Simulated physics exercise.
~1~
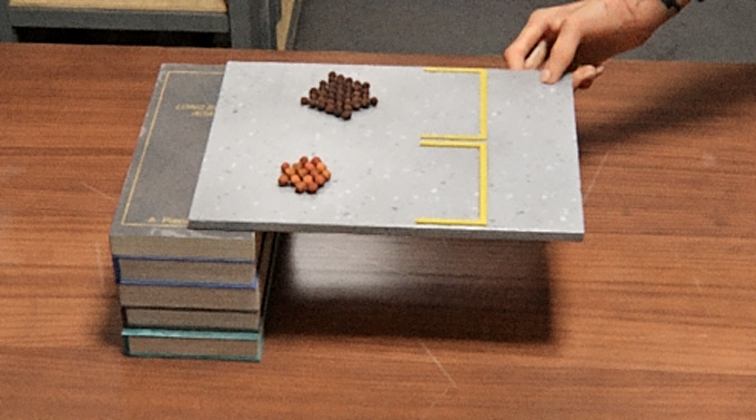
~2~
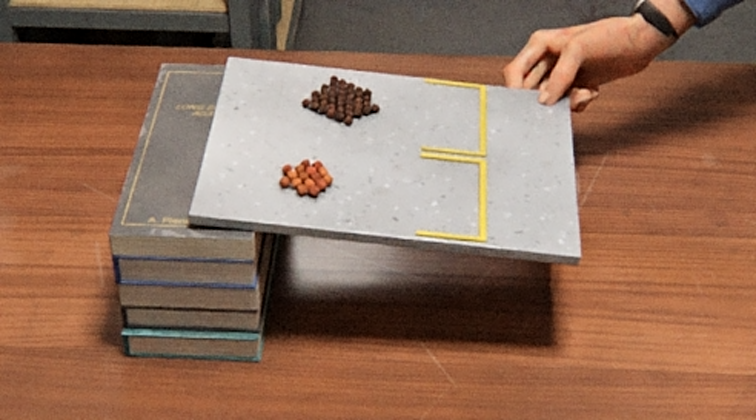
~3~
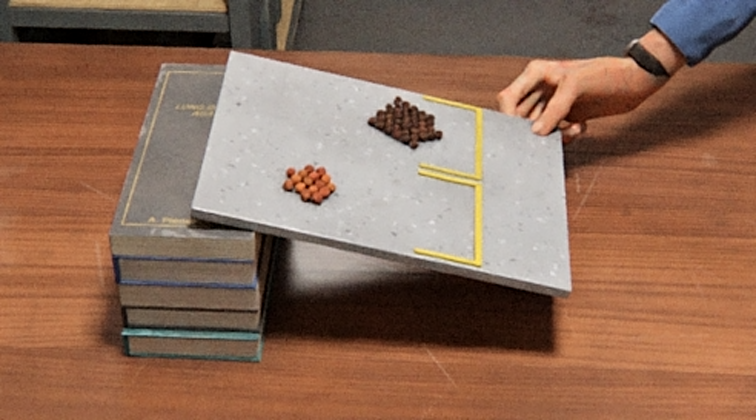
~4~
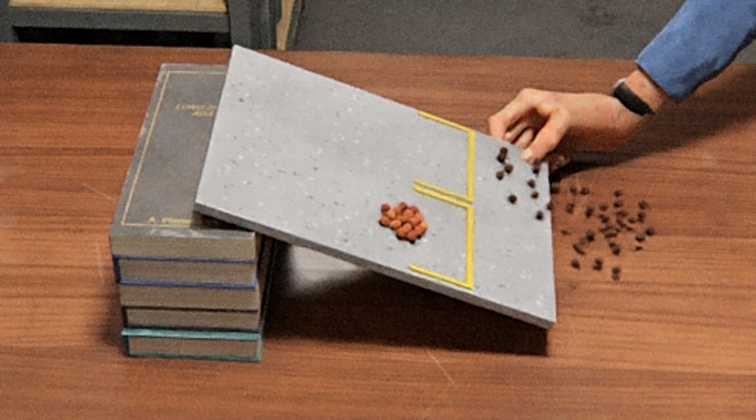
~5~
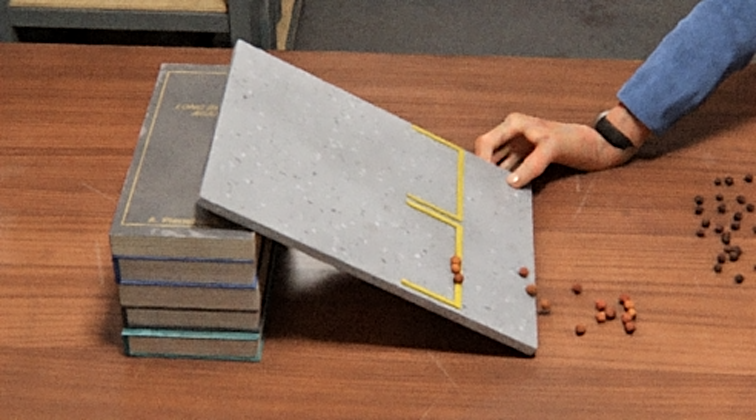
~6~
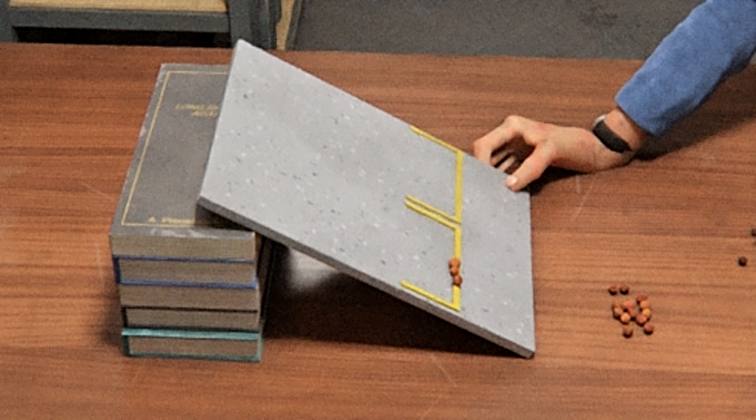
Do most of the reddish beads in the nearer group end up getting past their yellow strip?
Yes, most of the reddish beads get past the strip and onto the table, though a few stay behind at the strip.
A hand lowers a board until dark beads, then most reddish ones, spill past yellow strips.
